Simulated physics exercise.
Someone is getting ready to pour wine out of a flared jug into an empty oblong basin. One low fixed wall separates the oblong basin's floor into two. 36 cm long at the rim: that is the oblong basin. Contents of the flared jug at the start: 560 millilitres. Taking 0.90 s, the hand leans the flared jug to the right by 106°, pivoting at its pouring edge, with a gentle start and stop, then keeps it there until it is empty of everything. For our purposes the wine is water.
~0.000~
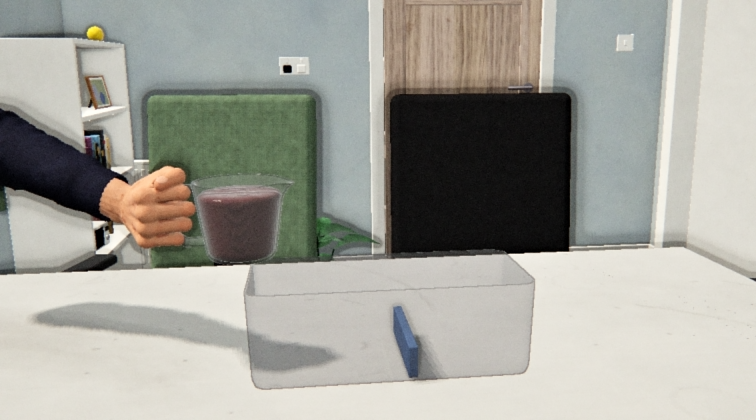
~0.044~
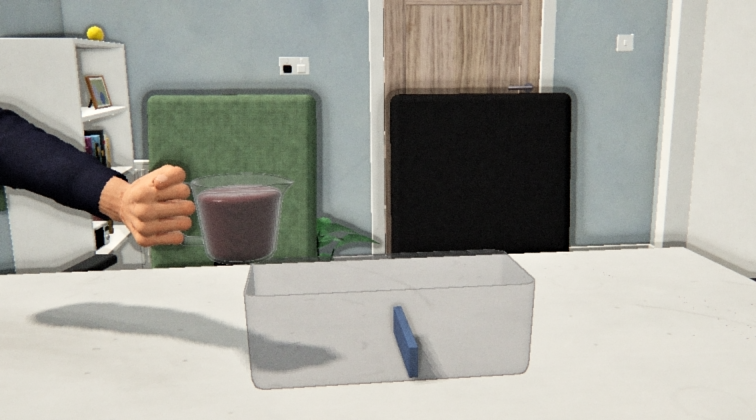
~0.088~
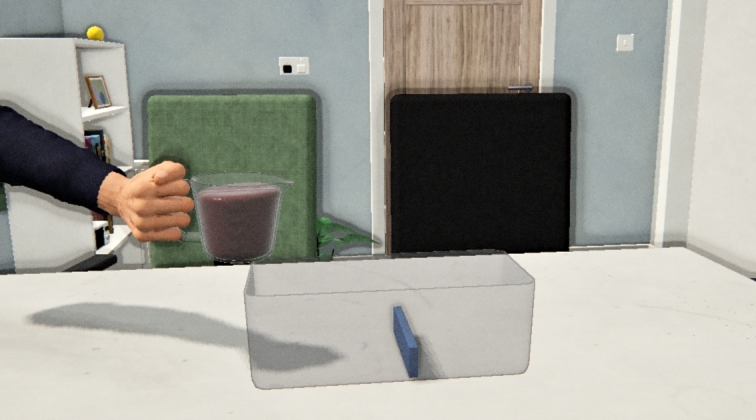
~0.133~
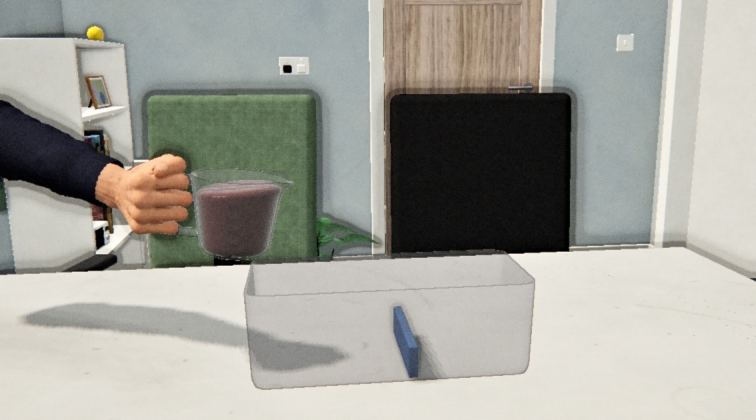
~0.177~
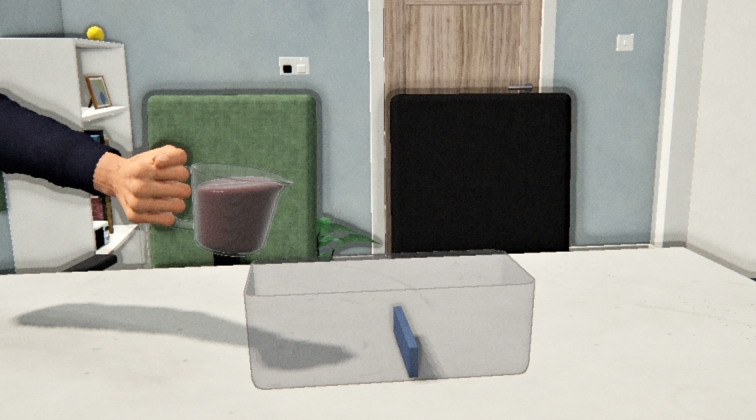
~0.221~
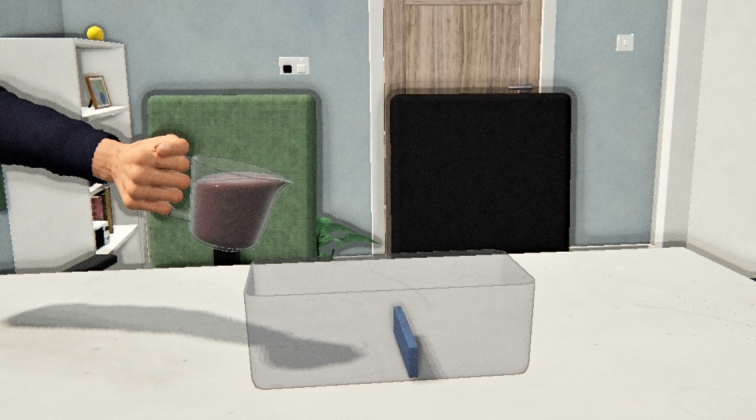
A hand slowly tilts a clear jug of dark red liquid slightly to the right.
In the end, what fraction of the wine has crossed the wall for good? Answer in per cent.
In the end about 4 per cent has crossed for good.
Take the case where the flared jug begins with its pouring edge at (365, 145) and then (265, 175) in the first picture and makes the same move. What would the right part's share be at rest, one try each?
I'd say 85 percent on the first go, 10 percent on the next.
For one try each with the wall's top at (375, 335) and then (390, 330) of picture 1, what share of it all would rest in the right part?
75 in a hundred, followed by 30 in a hundred.
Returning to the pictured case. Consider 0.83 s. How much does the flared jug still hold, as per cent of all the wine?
10 per cent or thereabouts.
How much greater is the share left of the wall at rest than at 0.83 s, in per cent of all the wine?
Roughly 32 in a hundred.
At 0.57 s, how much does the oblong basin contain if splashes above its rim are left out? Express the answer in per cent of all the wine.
Roughly 6 percent of it.
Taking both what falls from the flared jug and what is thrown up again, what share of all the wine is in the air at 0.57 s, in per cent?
Share: Roughly 28 per cent.
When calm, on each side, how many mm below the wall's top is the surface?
Left about 24 mm, right about 42 mm.
Then, 0.57 s in, the tilt is 75° and 67 per cent is still to pour, 6 is left of the wall and 0 right of it.
Then, 0.83 s in, the tilt is 105° and 9 per cent is still to pour, 61 is left of the wall and 1 right of it.
Then, 1.11 s in, the tilt is 106° and 0 per cent is still to pour, 90 is left of the wall and 3 right of it.
Then, 1.40 s in, the tilt is 106° and 0 per cent is still to pour, 92 is left of the wall and 4 right of it.
Finally, 92 per cent lies left of the wall, 4 right of it and 3 outside.
